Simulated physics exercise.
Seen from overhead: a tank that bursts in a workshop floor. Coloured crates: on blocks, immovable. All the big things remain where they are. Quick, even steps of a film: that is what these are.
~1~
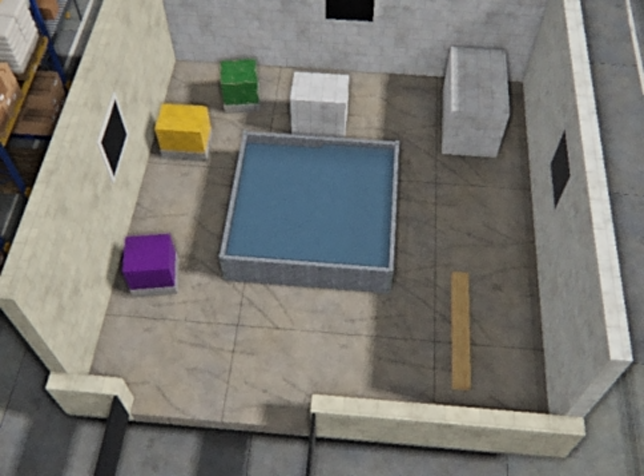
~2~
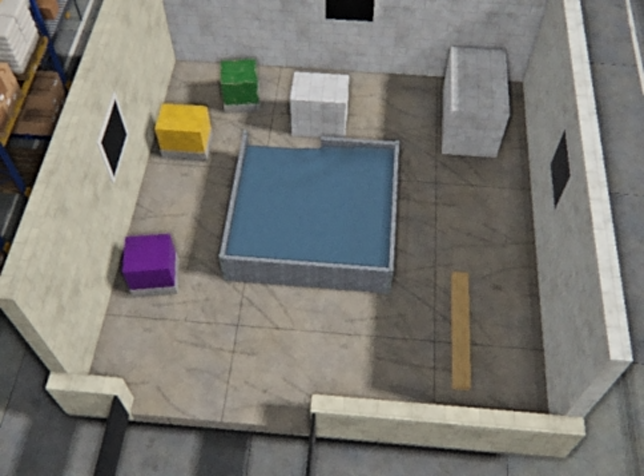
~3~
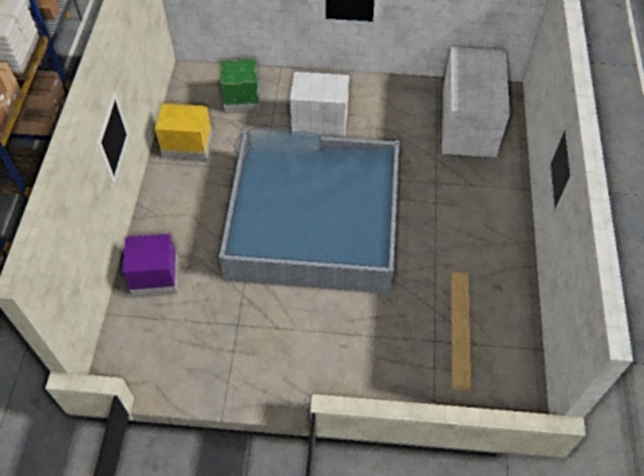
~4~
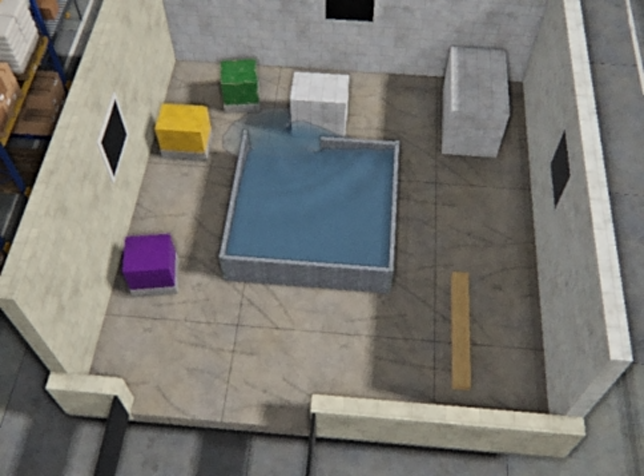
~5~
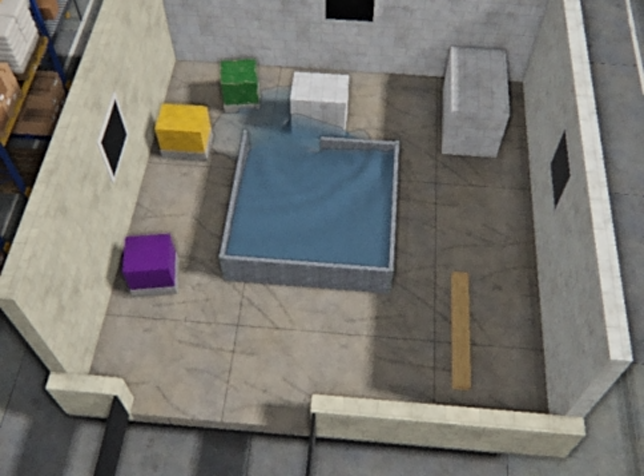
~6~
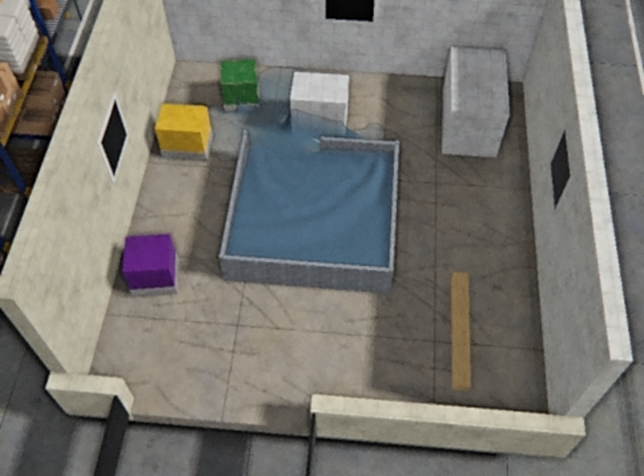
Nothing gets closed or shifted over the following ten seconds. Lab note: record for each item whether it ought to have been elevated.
In the end the green crate is not missed by the water this time, the yellow crate is not missed by the water this time, the purple crate is missed by the water this time.
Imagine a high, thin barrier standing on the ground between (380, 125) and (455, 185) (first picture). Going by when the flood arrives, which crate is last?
Lab note: Final one reached is the crate marked purple.
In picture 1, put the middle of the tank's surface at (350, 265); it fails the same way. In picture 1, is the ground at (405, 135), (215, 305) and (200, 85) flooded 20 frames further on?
As listed: Under water, free of water, awash.
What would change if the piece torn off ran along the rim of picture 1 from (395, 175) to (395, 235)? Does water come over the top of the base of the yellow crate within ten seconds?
Looking at it, the yellow crate is left untouched.
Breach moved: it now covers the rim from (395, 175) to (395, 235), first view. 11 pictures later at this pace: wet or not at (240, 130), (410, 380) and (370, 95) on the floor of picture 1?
Spot one spared, spot two inundated, spot three spared.
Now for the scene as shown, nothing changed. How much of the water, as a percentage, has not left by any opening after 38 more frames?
My figure is close to 100 percent.
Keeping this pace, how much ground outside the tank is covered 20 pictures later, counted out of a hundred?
I reckon 45 per cent or so.
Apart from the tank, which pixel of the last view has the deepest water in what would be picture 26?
Answer: (187, 131).
A moment on, water covers 20 % of the floor; the green crate water round its plinth, the yellow crate water round its plinth, the purple crate not reached.
Next, water covers 30 % of the floor; the green crate water round its plinth, the yellow crate water round its plinth, the purple crate not reached.
Then, water covers 45 % of the floor; the green crate water round its plinth, the yellow crate water round its plinth, the purple crate water round its plinth.
Later, water covers 75 % of the floor; the green crate water round its plinth, the yellow crate water round its plinth, the purple crate water round its plinth.
In the end, water covers 95 % of the floor; the green crate was topped, the yellow crate was topped, the purple crate stayed above the water.
